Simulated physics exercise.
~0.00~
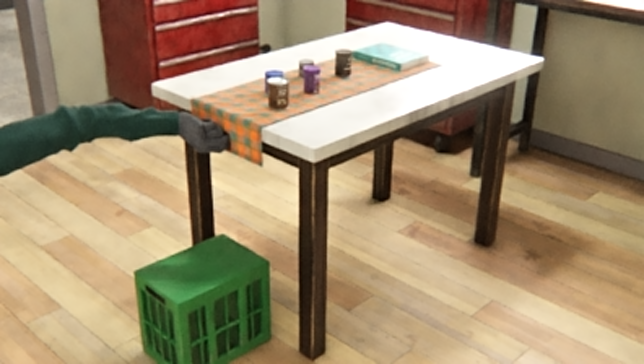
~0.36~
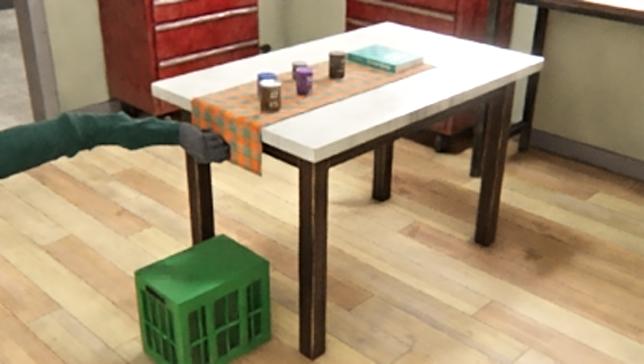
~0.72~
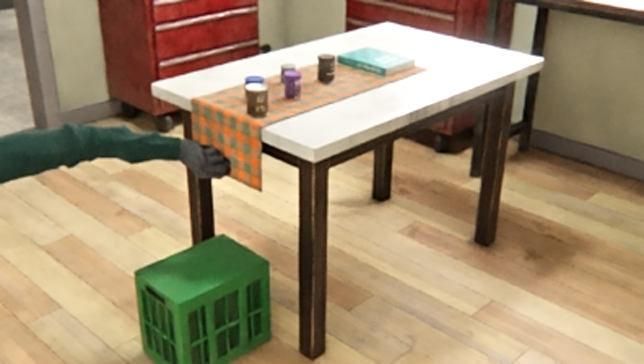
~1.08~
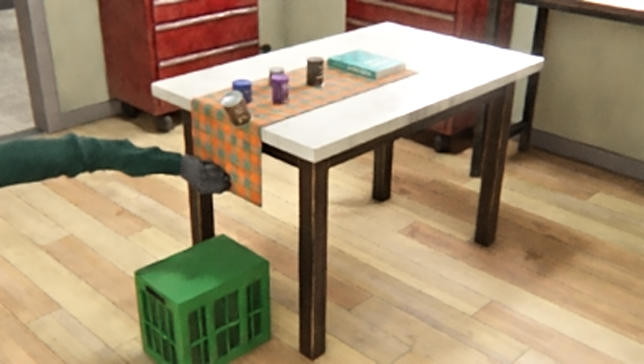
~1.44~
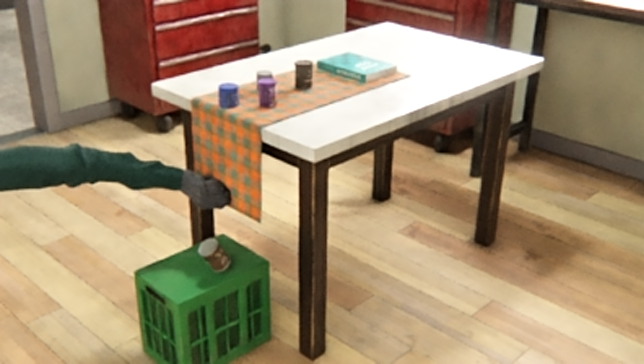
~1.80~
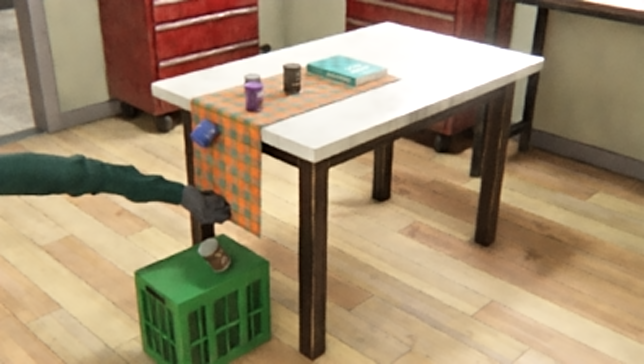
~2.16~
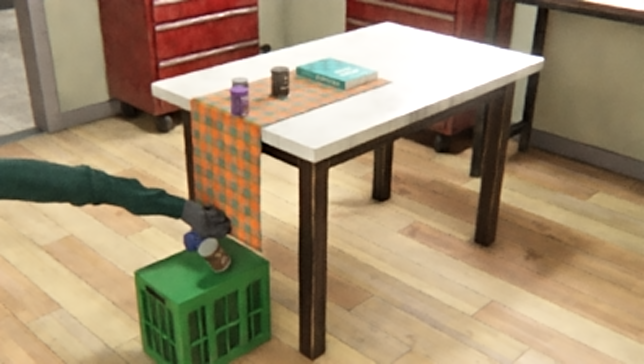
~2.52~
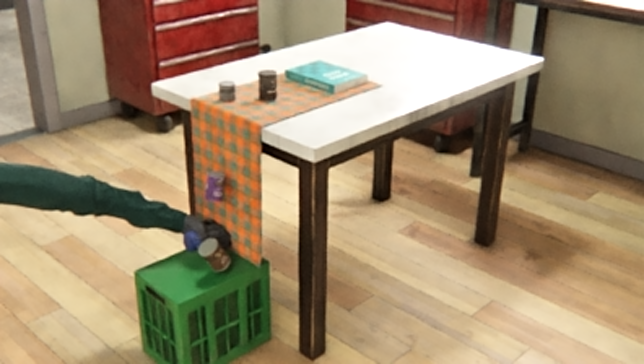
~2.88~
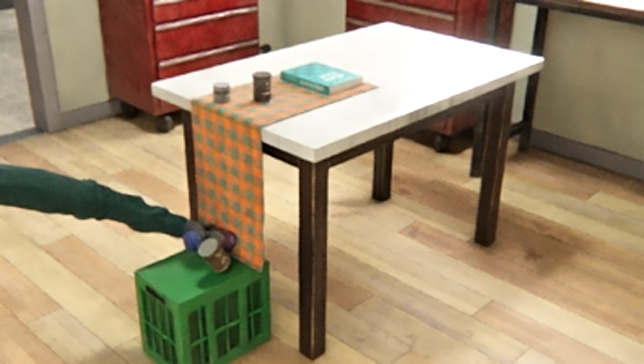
A dark-gloved hand in a green sleeve pulls an orange checked cloth down over the near left end of a white-topped table, drawing several small containers and a teal book leftward with it. The brown can reaches the edge first, tips and falls onto the green crate below. The blue pot follows, dropping beside the brown can near the hand. Next the purple can goes over, tumbling down the front of the cloth to join them. At the end the hem hangs at the crate, three containers lie there, and two others and the book remain on the table.
